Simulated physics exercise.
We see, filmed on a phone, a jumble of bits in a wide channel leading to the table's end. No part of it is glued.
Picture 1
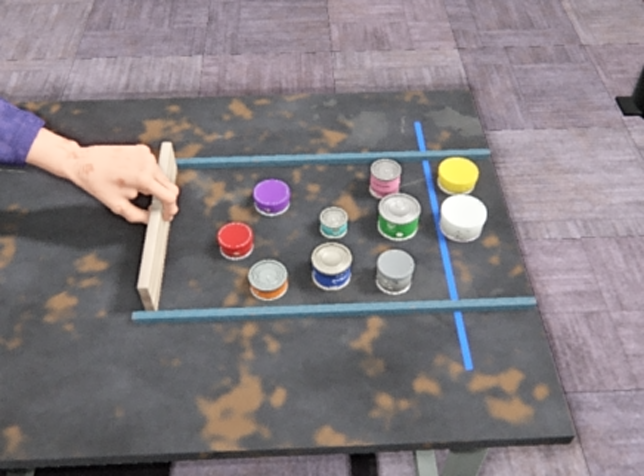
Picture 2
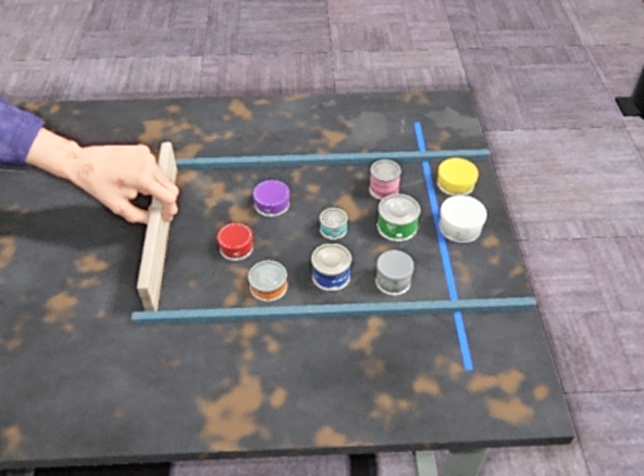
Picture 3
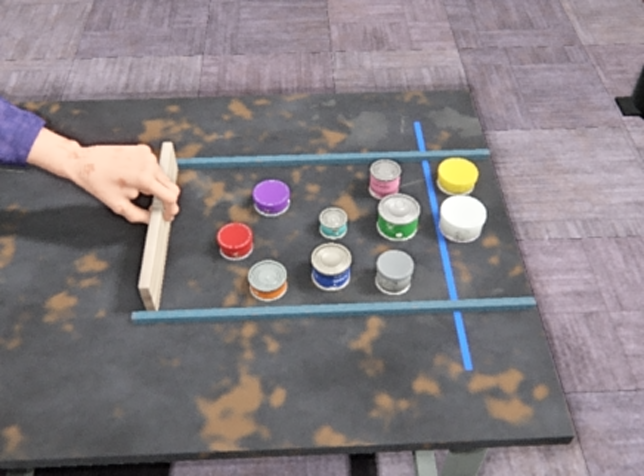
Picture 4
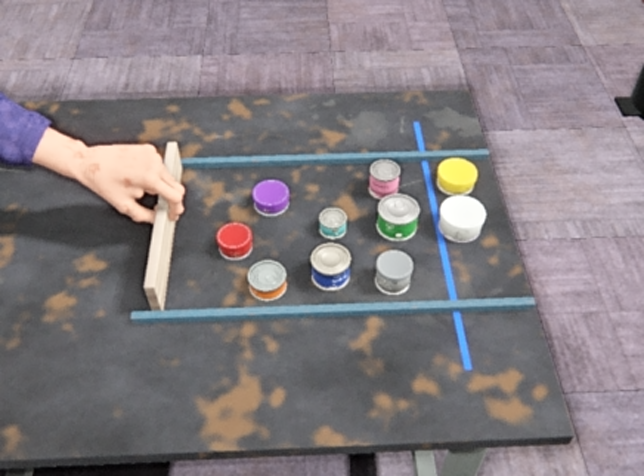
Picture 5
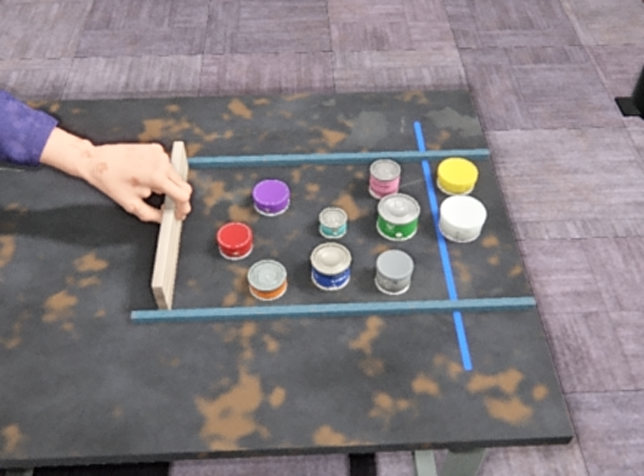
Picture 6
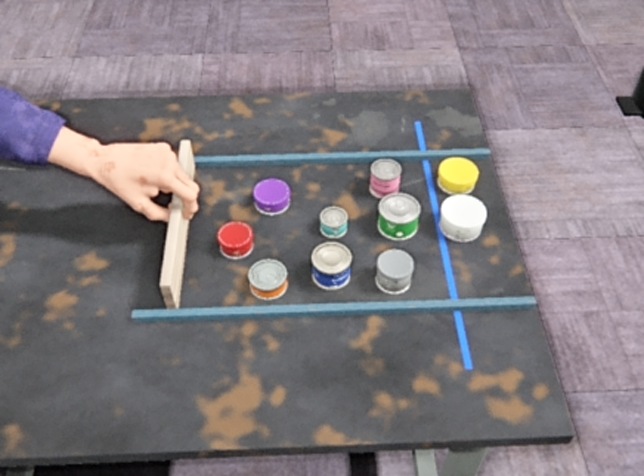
A wooden board, gripped by a hand at the left, stays almost still at first beside a scattering of colourful tins between two blue-green strips. The hand then slides it slightly rightward, narrowing the gap to the red tin, while the tins stay where they are, untouched.
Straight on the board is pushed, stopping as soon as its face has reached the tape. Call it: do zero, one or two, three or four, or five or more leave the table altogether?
One or two.
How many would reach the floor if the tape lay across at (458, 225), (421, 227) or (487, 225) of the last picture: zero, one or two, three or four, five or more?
Spot one gives one or two, spot two no fall at all, spot three at least five.
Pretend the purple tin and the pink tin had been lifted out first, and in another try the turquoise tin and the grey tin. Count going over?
Try 1: 0; try 2: 0.
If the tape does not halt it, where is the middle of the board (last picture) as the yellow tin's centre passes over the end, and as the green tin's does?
The middle is at (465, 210) when it's the yellow tin, and at (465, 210) when it's the green tin.
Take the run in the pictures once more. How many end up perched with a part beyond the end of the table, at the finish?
0.
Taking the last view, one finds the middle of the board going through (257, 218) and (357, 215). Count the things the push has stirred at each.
I make it 3 at the first spot and 8 at the other.
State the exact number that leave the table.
The number that fall is 1.
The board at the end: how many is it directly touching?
The count comes out at 5.
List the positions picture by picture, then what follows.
In the first frame, yellow tin (457, 177); white tin (462, 219); green tin (398, 217); board (160, 222); tape (439, 226).
In the second frame, white tin (462, 220); pink tin (385, 180).
In the third frame, green tin (398, 218); blue pot (331, 267).
In the fourth frame, yellow tin (456, 177); grey tin (394, 273).
In the fifth frame, white tin (461, 219); purple tin (271, 198).
In the sixth frame, yellow tin (457, 177); white tin (462, 219); green tin (398, 217); board (179, 220); tape (439, 226).
Soon after, none off yet; yellow tin at rest near (457, 177); white tin at rest near (462, 219); green tin at rest near (398, 217).
Then, none off yet; yellow tin at rest near (460, 177); white tin moved a little near (481, 220); green tin moved about its own width near (440, 213).
At rest, the number that fall off is one or two; fallen, white tin.
